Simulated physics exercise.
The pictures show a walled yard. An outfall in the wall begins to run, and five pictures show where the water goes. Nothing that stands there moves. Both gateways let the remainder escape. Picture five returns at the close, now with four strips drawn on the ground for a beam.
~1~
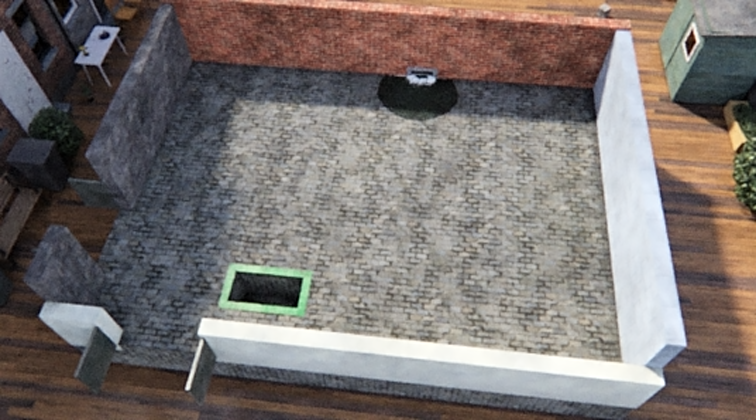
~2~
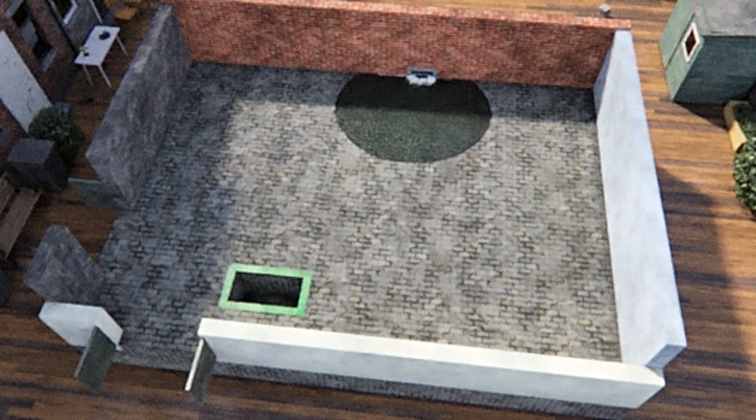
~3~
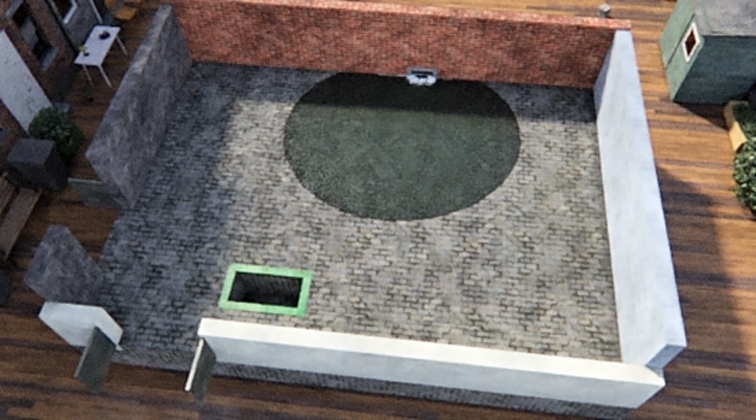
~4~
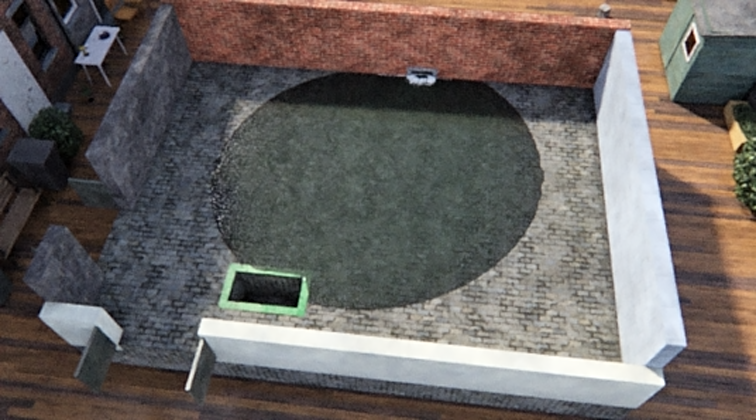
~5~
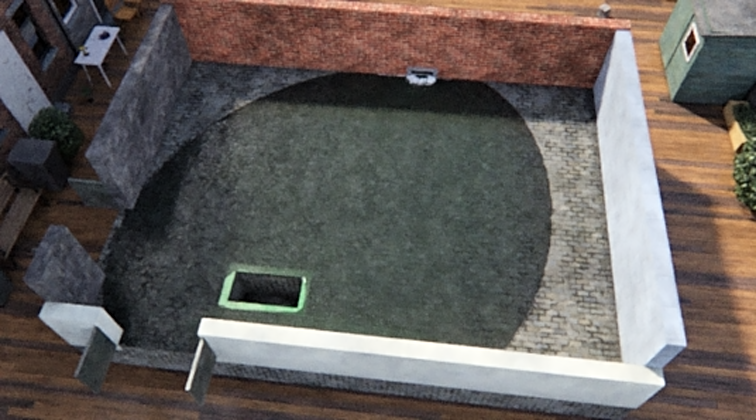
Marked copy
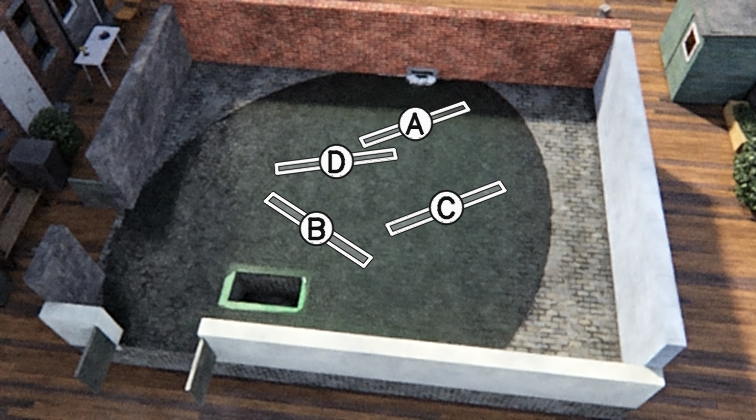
In a walled paved yard, dark water spreads from beside the brick wall across most of the ground, reaching the green-framed drain.
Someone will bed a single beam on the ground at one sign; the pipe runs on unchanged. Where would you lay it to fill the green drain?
It is C.
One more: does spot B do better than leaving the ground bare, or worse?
Worse.
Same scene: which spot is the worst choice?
It is A.
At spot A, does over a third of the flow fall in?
No.
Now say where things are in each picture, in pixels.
The first picture shows outfall at (422, 73); green drain at (266, 289); open gate at (169, 335); open gate at (120, 241); 3 % of the ground under water, visible out to (393, 109); green drain still dry.
In the second picture, 11 % of the ground under water, visible out to (419, 160); green drain still dry.
In the third picture, 25 % of the ground under water, visible out to (336, 202); green drain still dry.
In the fourth picture, 47 % of the ground under water, visible out to (340, 304); green drain still dry.
In the fifth picture, 70 % of the ground under water, visible out to (112, 282); green drain taking water.
In white, A from (362, 142) to (466, 106); B from (269, 197) to (367, 261); C from (389, 229) to (502, 186); D from (276, 169) to (394, 153).
With A, about 20 % of the stream goes into the green drain, about 80 % out by the gates.
With B, about 34 % of the stream goes into the green drain, about 66 % out by the gates.
With C, about 43 % of the stream goes into the green drain, about 57 % out by the gates.
With D, about 33 % of the stream goes into the green drain, about 66 % out by the gates.
